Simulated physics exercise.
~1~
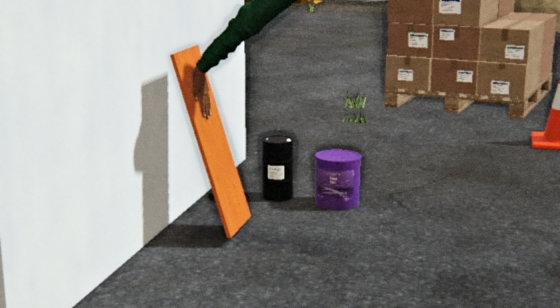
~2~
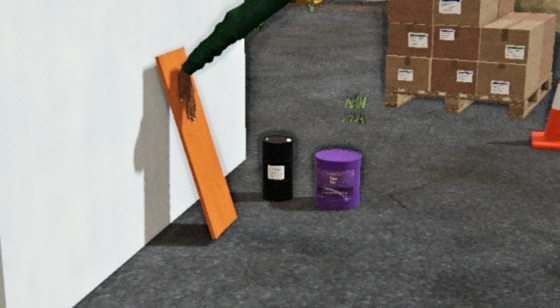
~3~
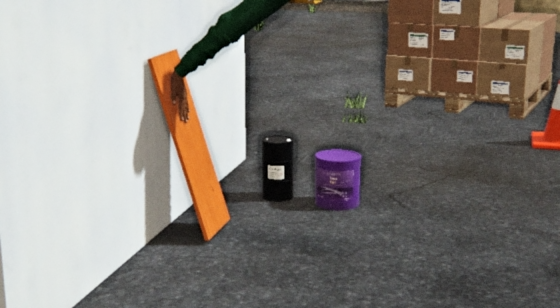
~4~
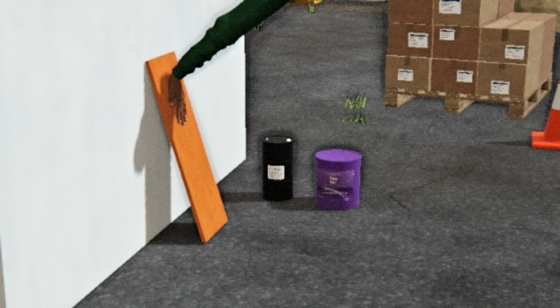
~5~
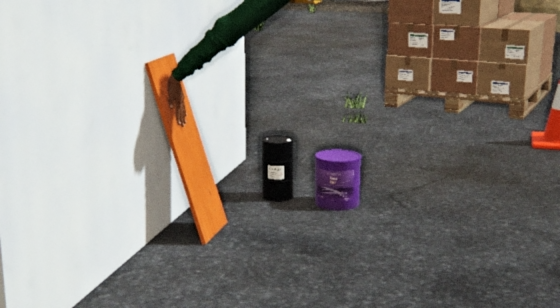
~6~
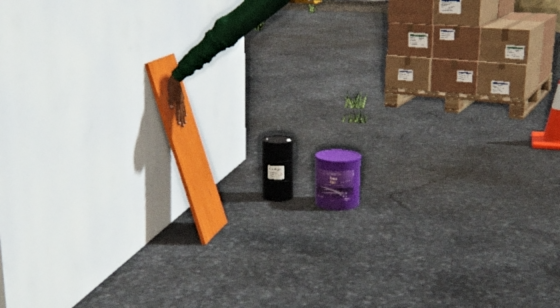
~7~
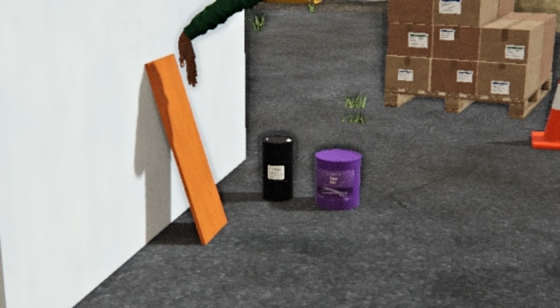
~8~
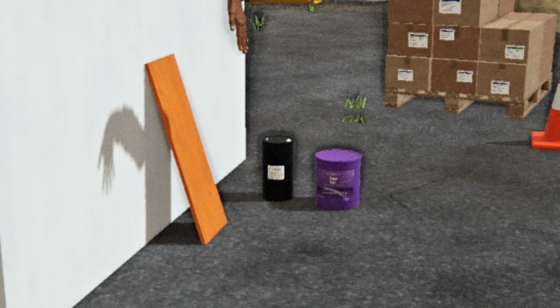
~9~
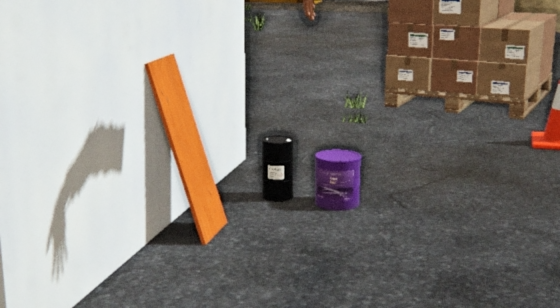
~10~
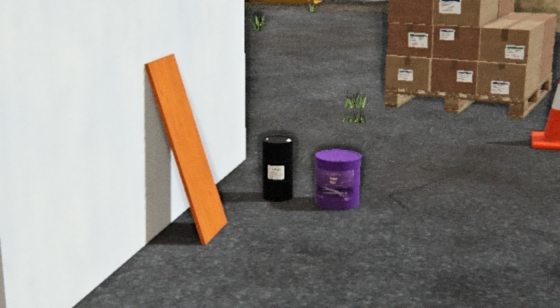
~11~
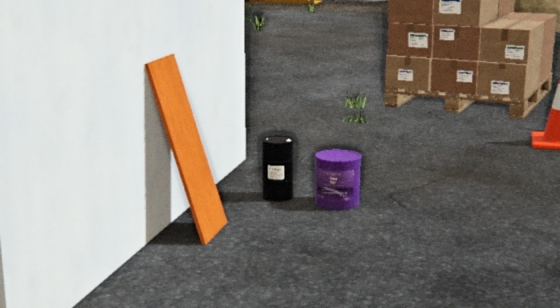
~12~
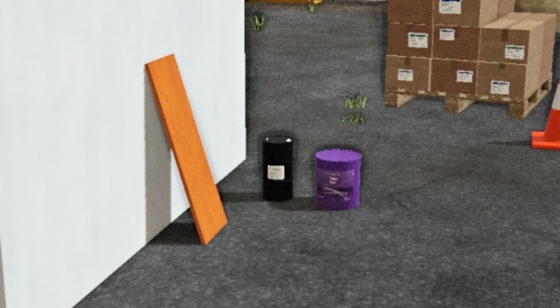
A hand in a dark green sleeve reaches in from the top, holding an orange board that leans toward a white wall, seen from a raised, still viewpoint over a grey paved floor. A black canister and a purple pail stand to the right of the board, with stacked cardboard boxes on a pallet behind them and part of an orange cone at the right edge. The hand shifts the board slightly left and steadies it there. Then it lets go and draws back out of view, its shadow crossing the wall. The board holds, still leaning, beside the unmoved canister and pail.
